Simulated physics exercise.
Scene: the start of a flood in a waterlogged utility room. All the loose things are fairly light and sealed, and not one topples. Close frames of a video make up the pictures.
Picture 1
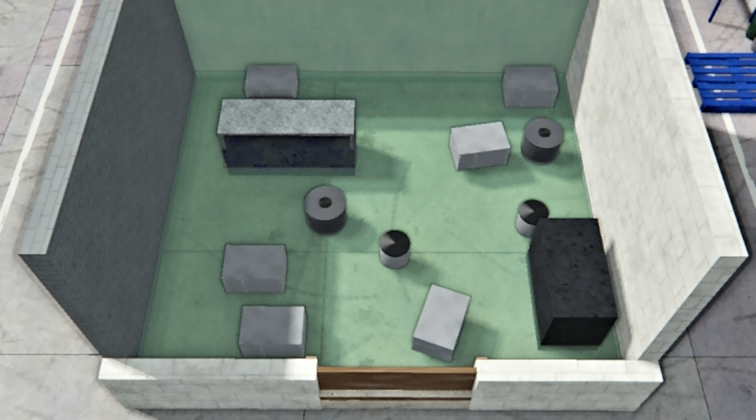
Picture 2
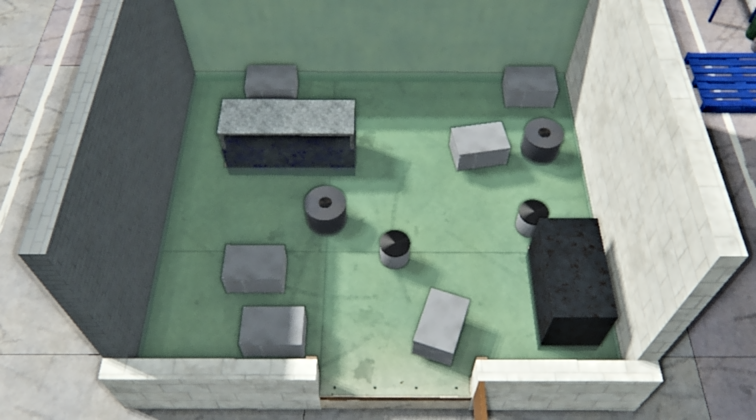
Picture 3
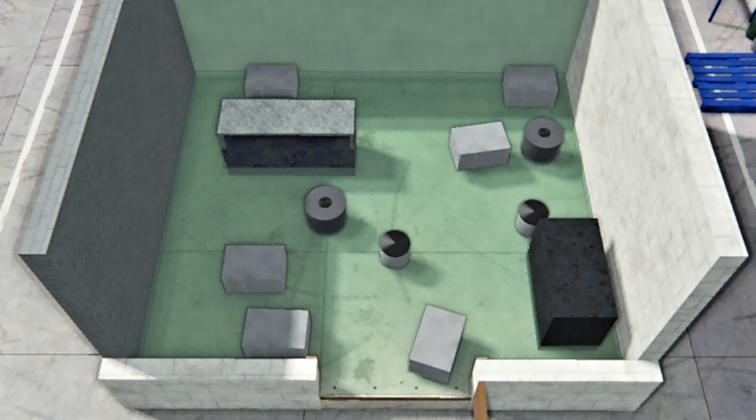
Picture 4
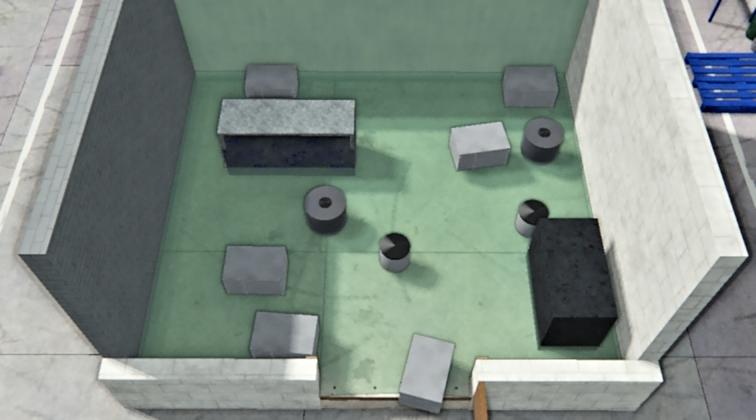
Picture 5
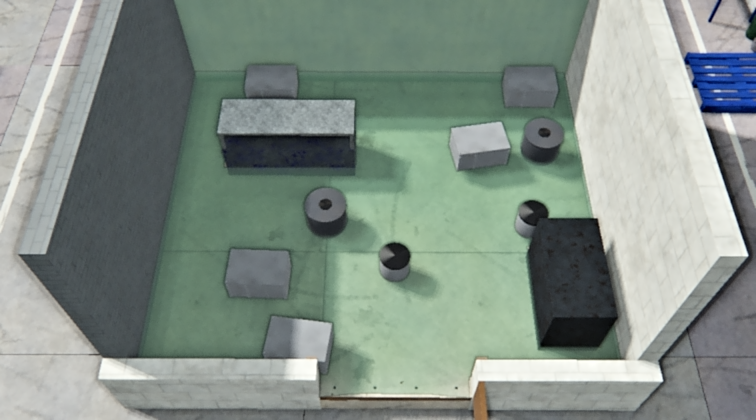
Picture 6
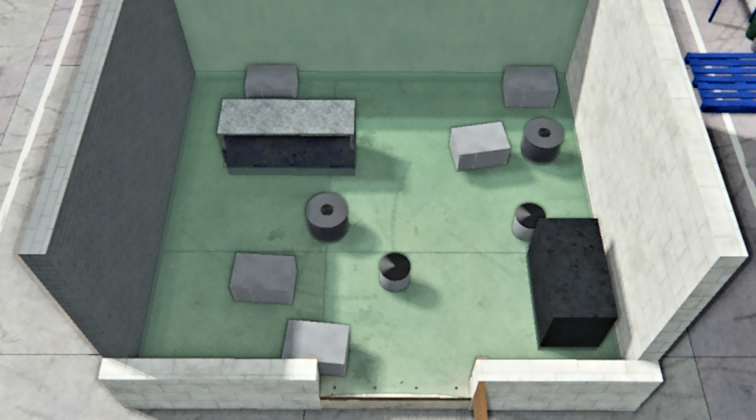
A wooden barrier drops open, then a grey block slides out and others drift after it.
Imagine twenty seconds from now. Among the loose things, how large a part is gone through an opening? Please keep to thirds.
Keeping to thirds, two thirds or more.
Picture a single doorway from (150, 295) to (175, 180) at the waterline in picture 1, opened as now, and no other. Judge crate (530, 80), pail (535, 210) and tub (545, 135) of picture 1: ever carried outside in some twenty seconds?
Lab log - 1: Retained; 2: Retained; 3: Retained.
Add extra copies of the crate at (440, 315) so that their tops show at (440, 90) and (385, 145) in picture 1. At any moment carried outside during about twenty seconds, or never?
One after the other: Never escapes, escapes.
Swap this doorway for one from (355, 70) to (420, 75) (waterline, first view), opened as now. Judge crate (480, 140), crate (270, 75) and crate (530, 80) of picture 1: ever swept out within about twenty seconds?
My answer, each in turn: Lost, lost, lost.
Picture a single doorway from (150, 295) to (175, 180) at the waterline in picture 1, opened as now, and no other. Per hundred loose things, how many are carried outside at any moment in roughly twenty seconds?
Roughly 50 %.
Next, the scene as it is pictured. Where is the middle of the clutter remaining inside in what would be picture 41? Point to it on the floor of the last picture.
Average floor point: Approx. (431, 161).
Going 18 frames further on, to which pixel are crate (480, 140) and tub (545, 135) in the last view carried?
First near (451, 213), second near (534, 174).
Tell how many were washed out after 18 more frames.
The count is 5.
A moment on, 2 of 10 are out; 8 afloat.
Next, 5 of 10 are out; 5 afloat.
Later, 7 of 10 are out; 3 afloat.
In the end, 7 of 10 are out; 2 afloat.
